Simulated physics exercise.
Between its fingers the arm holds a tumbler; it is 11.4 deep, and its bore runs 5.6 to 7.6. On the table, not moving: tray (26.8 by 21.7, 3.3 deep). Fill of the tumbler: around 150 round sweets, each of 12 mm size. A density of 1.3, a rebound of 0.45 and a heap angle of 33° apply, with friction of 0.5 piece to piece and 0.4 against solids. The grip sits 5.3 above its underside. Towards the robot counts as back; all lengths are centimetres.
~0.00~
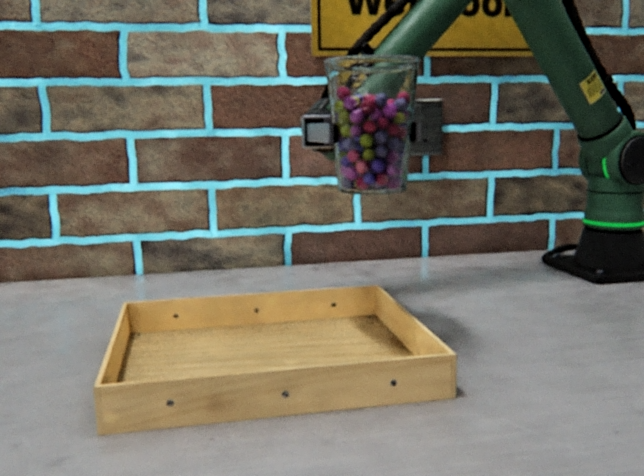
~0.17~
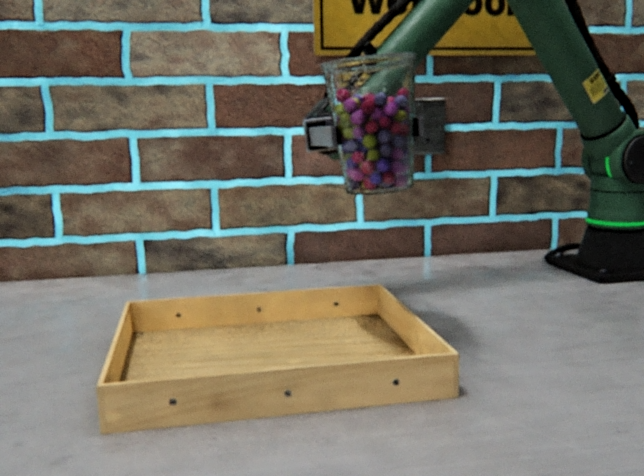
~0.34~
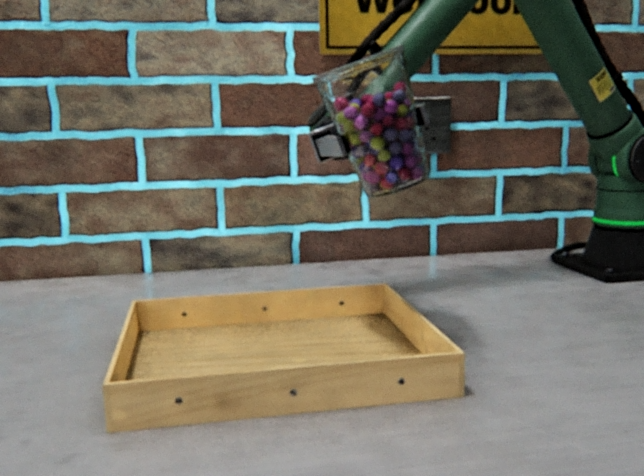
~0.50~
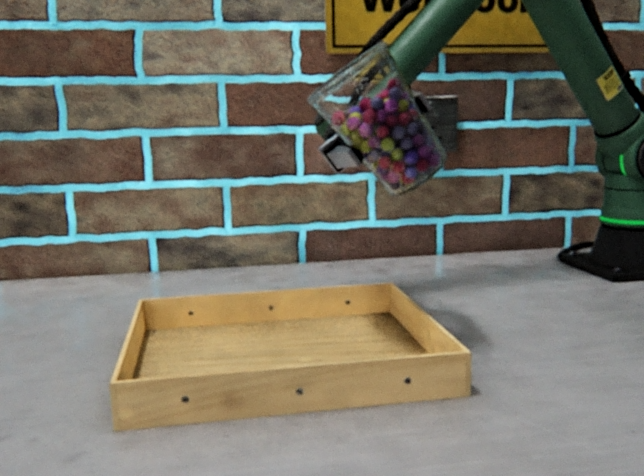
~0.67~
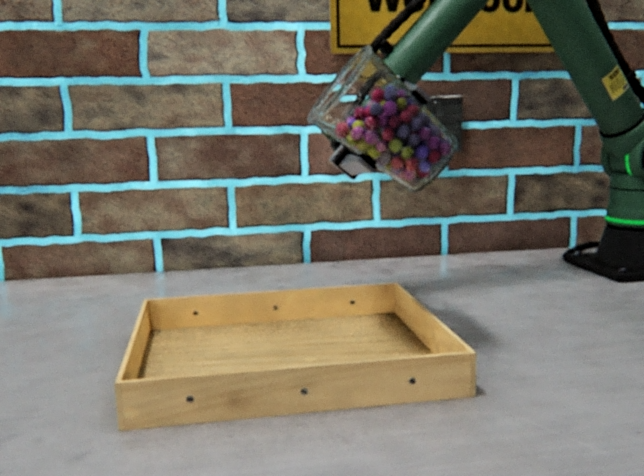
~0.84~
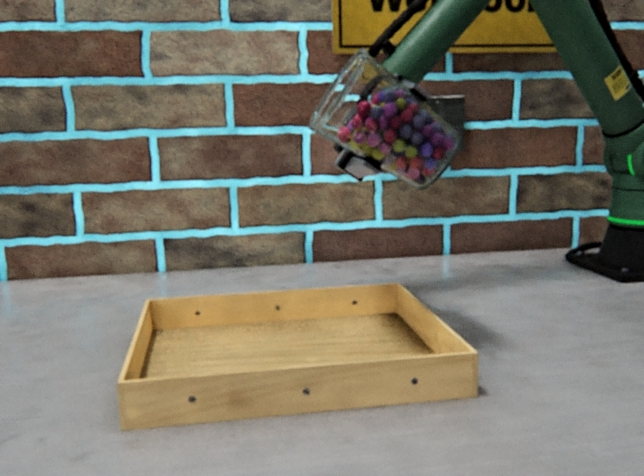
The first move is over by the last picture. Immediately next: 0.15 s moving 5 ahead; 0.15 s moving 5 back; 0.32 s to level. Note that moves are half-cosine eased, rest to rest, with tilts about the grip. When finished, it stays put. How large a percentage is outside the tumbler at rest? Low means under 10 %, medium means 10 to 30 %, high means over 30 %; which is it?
It is low.
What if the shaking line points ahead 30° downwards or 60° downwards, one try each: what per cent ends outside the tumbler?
It comes to around 0 per cent on the first try and around 0 per cent on the second.
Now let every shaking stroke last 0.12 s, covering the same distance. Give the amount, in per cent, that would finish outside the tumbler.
10 %.
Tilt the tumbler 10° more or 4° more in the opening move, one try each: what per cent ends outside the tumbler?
Estimates: 10 % then 5 %.
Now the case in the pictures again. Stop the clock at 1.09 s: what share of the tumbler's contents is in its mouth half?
My estimate is near 45 per cent.
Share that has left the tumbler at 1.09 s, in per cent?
I'd put it at some 0 per cent at that point.
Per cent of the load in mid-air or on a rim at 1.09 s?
Roughly 1 per cent.
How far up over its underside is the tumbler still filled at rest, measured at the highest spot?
Around 10.0 centimetres above the underside.
After 1.09 s, tilted 55° forward, highest piece 24 above the table; 151 in the tumbler, 2 in flight or on a rim.
After 1.34 s, tilted 18° forward, highest piece 25 above the table; 144 in the tumbler, 9 in the tray.
After 1.66 s, level, highest piece 26 above the table; 144 in the tumbler, 9 in the tray.
After 2.71 s, level, highest piece 26 above the table; 144 in the tumbler, 9 in the tray.
In the end, 144 in the tumbler, 9 in the tray. That is 6 % outside the tumbler.
